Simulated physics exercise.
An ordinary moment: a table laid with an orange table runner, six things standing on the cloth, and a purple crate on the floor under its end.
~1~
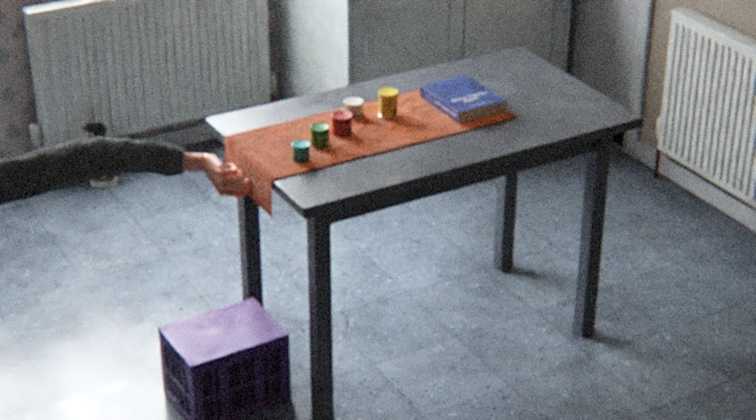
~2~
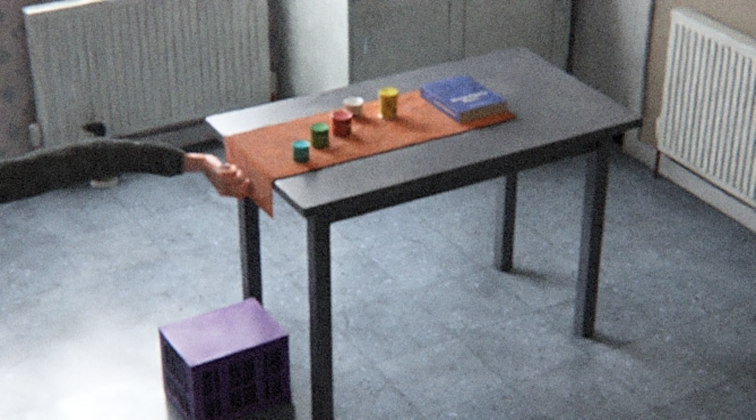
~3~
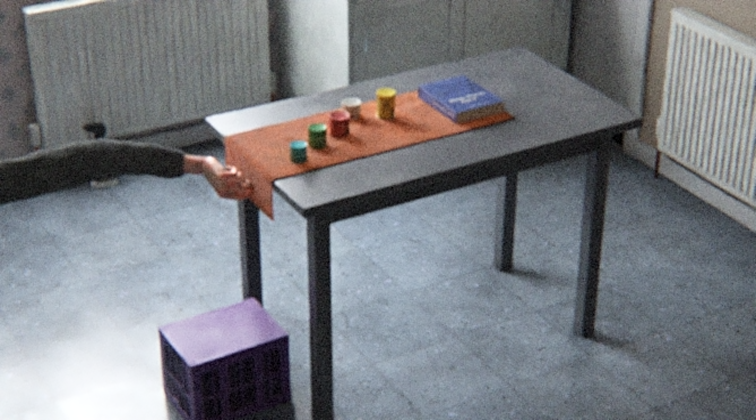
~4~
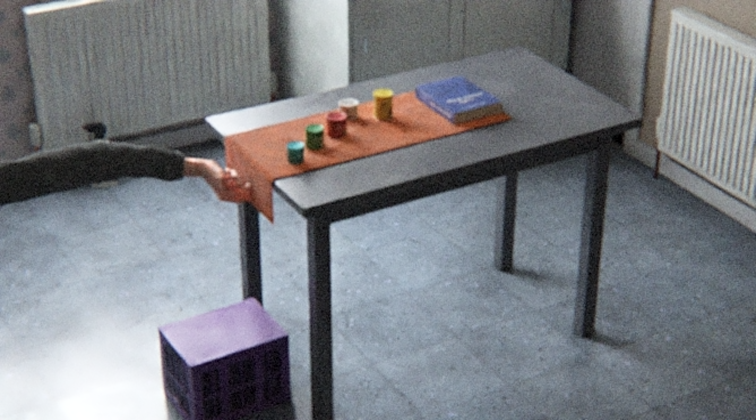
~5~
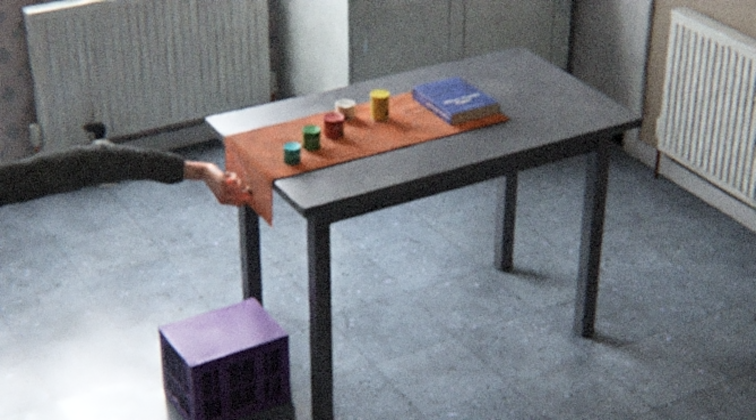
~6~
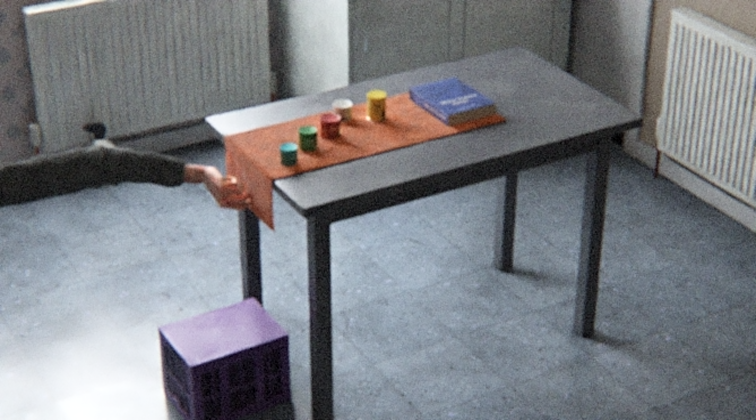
A hand slowly pulls an orange cloth, drawing the pots and book slightly left.
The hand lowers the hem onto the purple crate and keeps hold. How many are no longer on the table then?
The count of fallen things is four.
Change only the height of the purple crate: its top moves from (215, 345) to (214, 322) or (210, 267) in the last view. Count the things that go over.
Over the edge go 3 and 1.
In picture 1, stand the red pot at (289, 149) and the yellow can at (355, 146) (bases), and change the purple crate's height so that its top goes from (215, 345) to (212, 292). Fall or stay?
The red pot goes over, the yellow can keeps its place on top.
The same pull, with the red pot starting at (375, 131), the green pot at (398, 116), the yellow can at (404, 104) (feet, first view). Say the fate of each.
The red pot falls, the green pot keeps its place on top, the yellow can stays on.
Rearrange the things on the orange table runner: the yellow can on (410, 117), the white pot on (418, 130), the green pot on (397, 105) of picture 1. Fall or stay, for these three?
The yellow can remains up; the white pot stays on; the green pot does not fall.
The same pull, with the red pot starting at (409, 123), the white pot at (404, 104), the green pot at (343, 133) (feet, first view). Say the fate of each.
The red pot survives, the white pot stays on, the green pot goes over.
Soon after, hem near (250, 274); turquoise pot and green pot gone.
After that, hem near (250, 307); turquoise pot, green pot and red pot gone.
In the end, hem on the crate; turquoise pot, green pot, red pot and white pot gone. It carries off four.
